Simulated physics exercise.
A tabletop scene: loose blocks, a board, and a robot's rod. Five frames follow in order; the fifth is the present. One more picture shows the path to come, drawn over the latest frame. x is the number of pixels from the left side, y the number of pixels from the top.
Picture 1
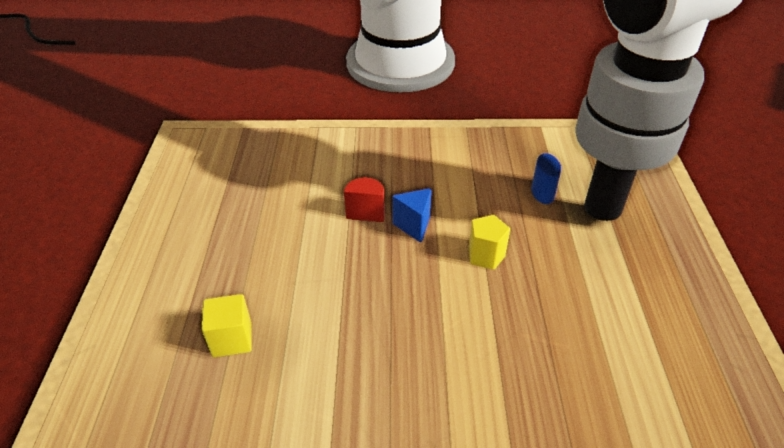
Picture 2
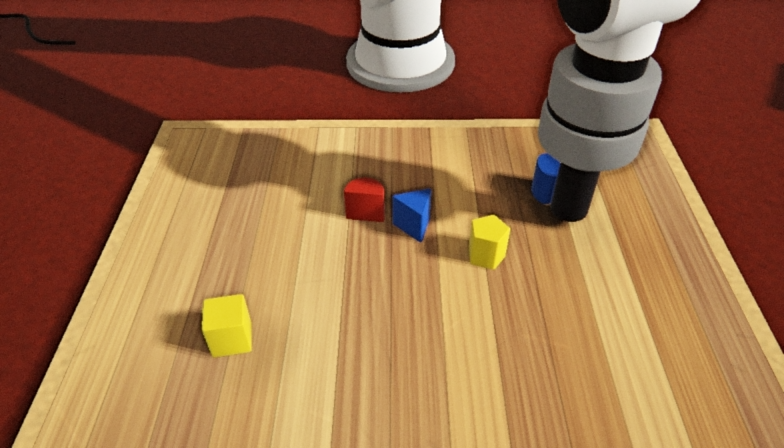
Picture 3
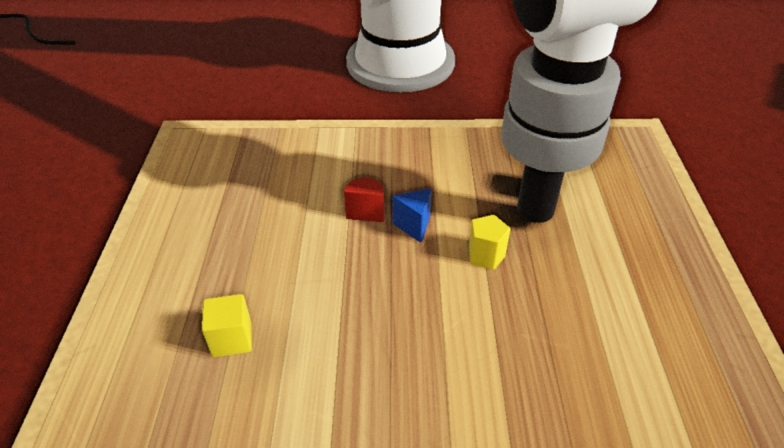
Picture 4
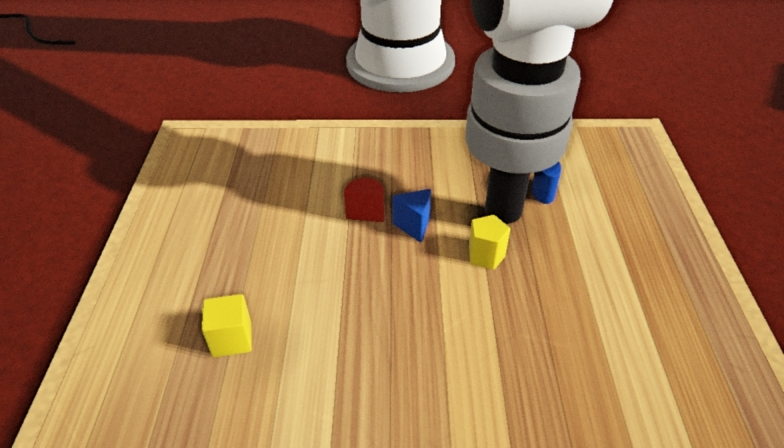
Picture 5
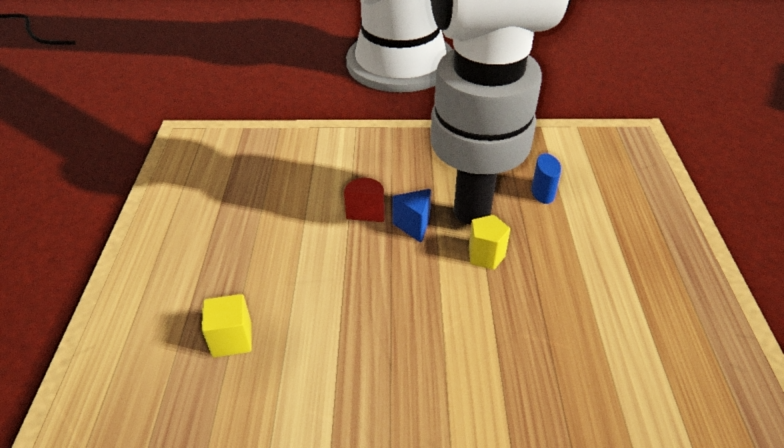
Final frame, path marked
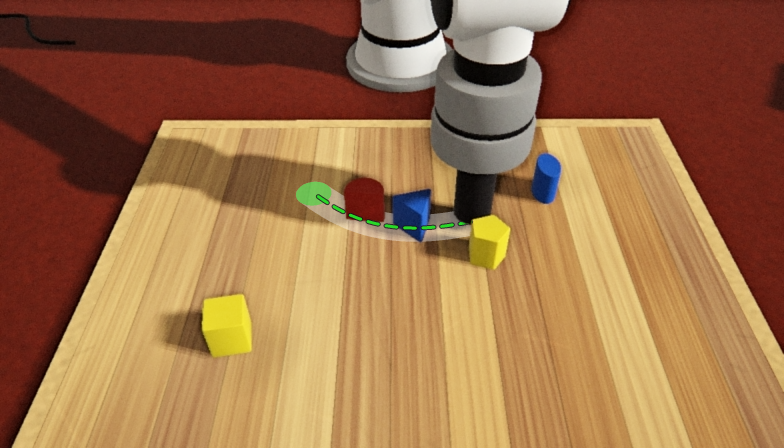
On a striped wooden tabletop against a dark red floor, a robot arm holds its black rod near a blue rounded block at the right. The rod moves steadily left, passing in front of that block and behind the yellow pentagonal one, nearing the blue triangular piece while all the blocks stay still.
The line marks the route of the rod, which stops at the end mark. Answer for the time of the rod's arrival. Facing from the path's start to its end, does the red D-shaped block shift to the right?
Yes, I think so.
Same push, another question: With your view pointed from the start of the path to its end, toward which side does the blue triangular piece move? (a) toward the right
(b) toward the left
The one that fits is b, toward the left.
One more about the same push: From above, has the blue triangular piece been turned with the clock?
No
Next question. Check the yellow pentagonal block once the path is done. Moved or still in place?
By then it is still where it was.
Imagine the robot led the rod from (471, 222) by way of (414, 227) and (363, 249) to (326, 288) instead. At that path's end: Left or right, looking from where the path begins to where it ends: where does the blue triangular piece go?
Sideways shift: Right.
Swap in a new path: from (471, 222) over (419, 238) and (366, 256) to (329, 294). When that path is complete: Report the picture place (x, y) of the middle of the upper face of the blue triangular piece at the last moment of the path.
When the path ends, it will be at (360, 204).
The line goes from (471, 222) by way of (413, 228) and (356, 218) to (314, 193).
On the path given first. One third of the way, rod at (412, 220); red D-shaped block at (360, 184); blue triangular piece at (380, 203), turned 15° anticlockwise.
Two thirds of the way, rod at (355, 209); red D-shaped block at (332, 174), turned 100° clockwise; blue triangular piece at (327, 205), turned 40° anticlockwise.
At the end, rod at (313, 185); red D-shaped block at (302, 148), turned 150° clockwise; blue triangular piece at (322, 204), turned 60° anticlockwise; yellow pentagonal block unmoved.
